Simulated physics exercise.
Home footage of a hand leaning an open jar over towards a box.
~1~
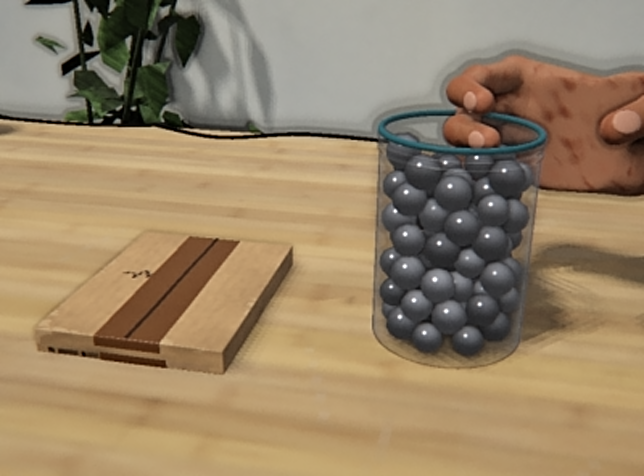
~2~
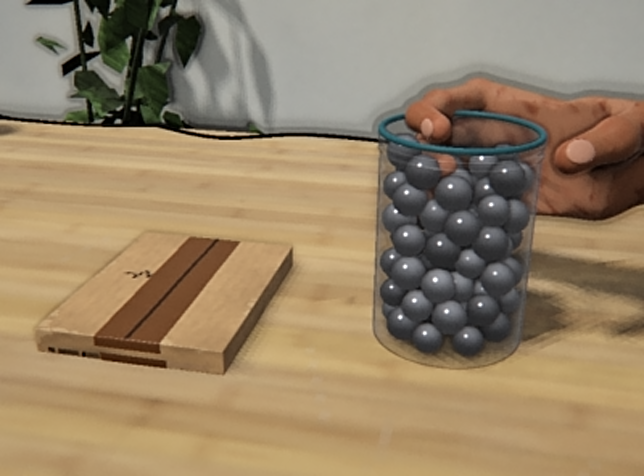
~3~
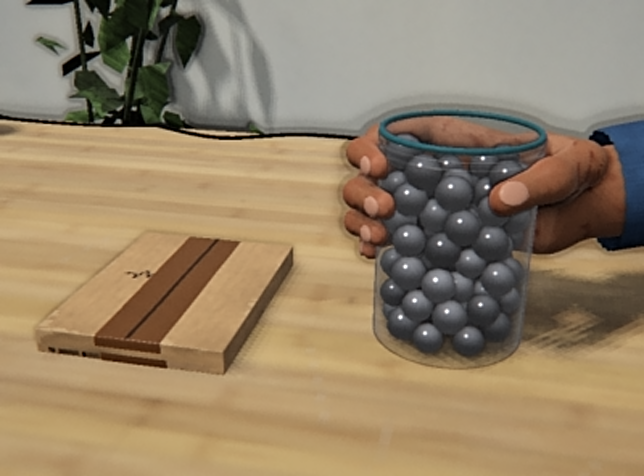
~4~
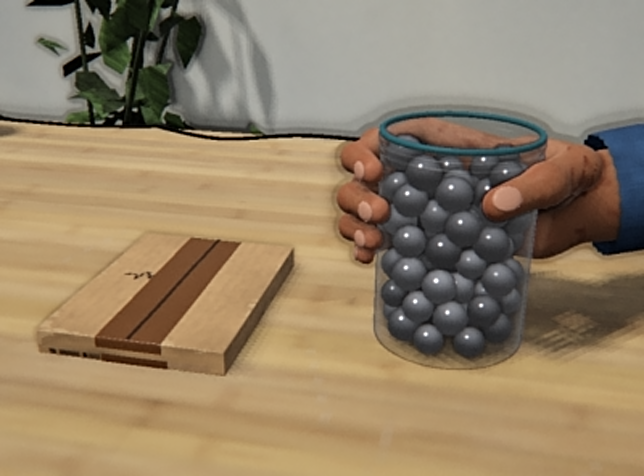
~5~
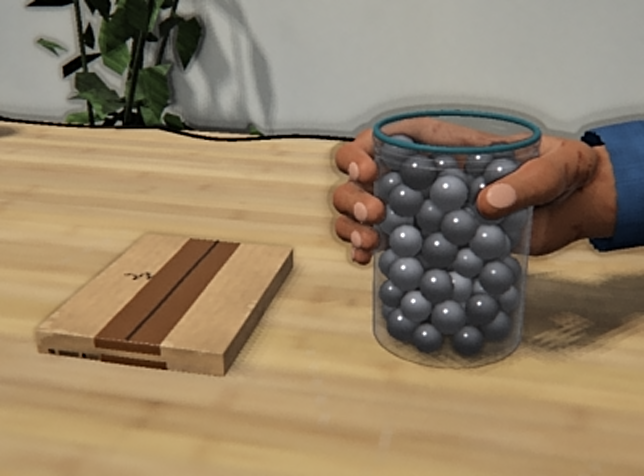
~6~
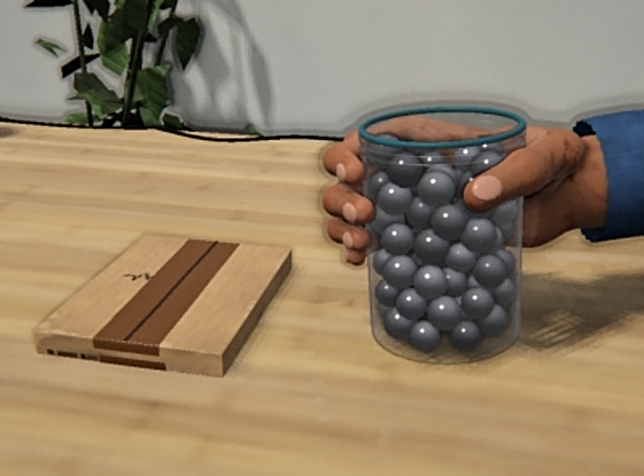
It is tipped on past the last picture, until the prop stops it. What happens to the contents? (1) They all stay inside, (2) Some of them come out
(2) Some of them come out.
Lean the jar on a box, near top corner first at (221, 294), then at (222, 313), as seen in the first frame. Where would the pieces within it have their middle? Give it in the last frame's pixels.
Try 1: Near (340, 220); try 2: Near (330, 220).
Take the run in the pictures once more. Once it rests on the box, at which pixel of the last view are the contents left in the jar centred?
Centre, last view: Approx. (314, 244).
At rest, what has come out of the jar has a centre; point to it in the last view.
The middle ends up near (128, 245) in the last picture.
Then, 0.57 s later than the last frame, the jar leans 31°; everything is still inside.
Then, 1.19 s later than the last frame, the jar leans 59°; everything is still inside.
Then, 1.91 s later than the last frame, the jar rests on the box at 77°; a small part of the steel balls out of it.
When it is over, the jar rests on the box at 77°; roughly a quarter of the steel balls out of it.
